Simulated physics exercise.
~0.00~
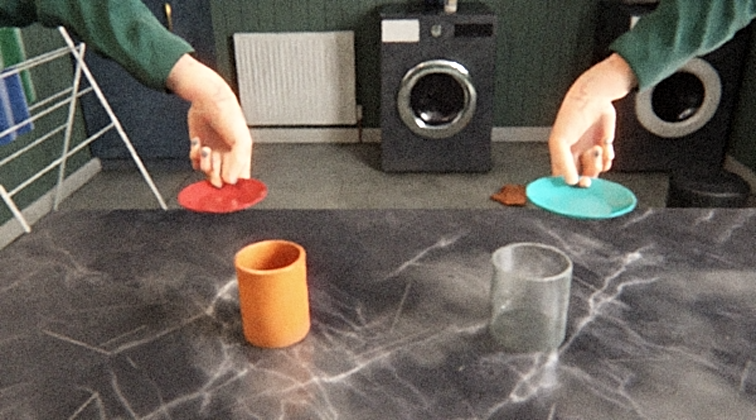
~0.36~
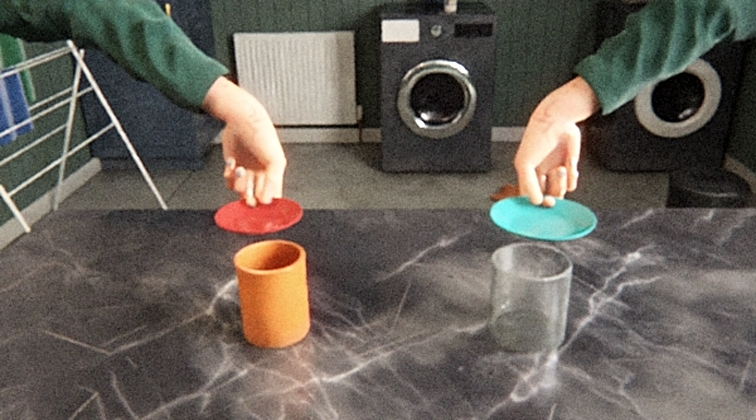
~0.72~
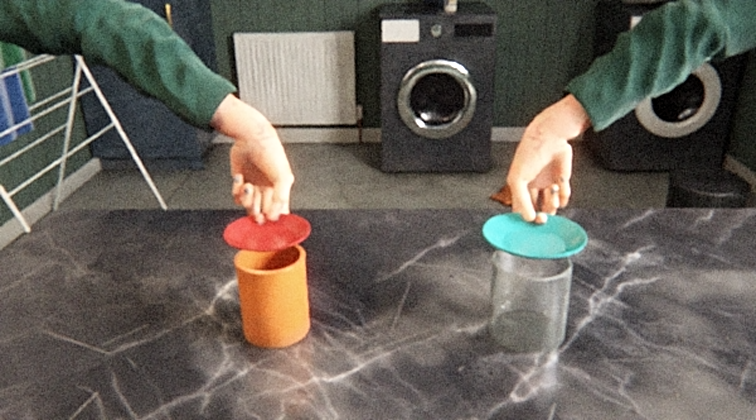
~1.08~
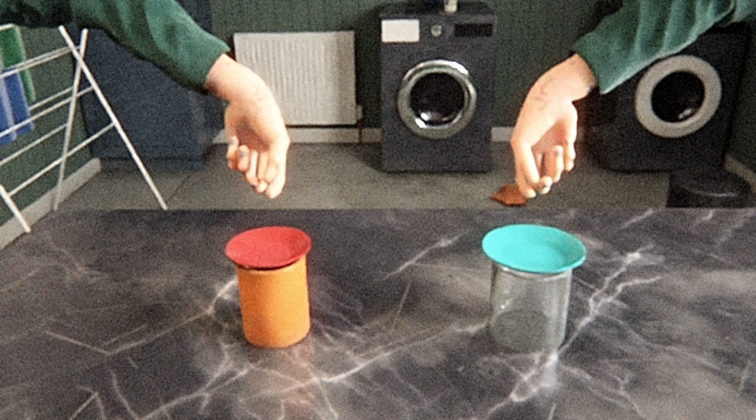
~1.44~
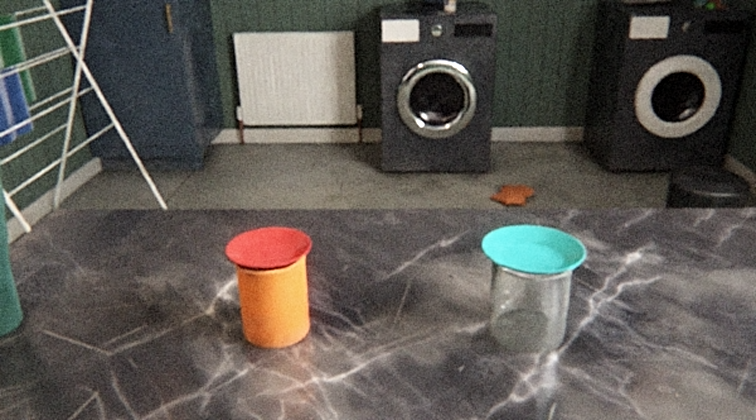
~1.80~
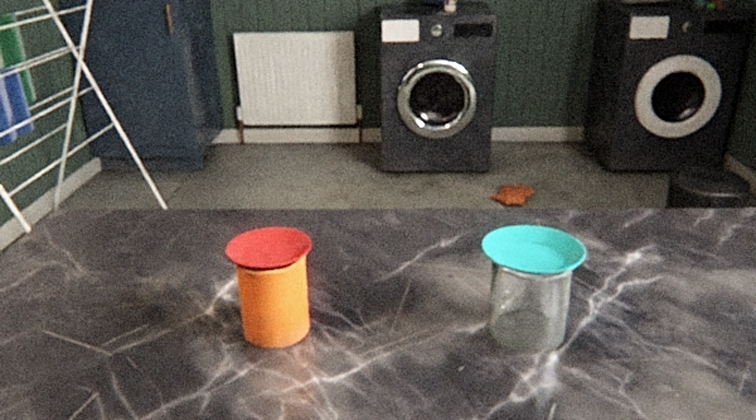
In a laundry room, two hands lower red and turquoise plates onto cups, where they rest.
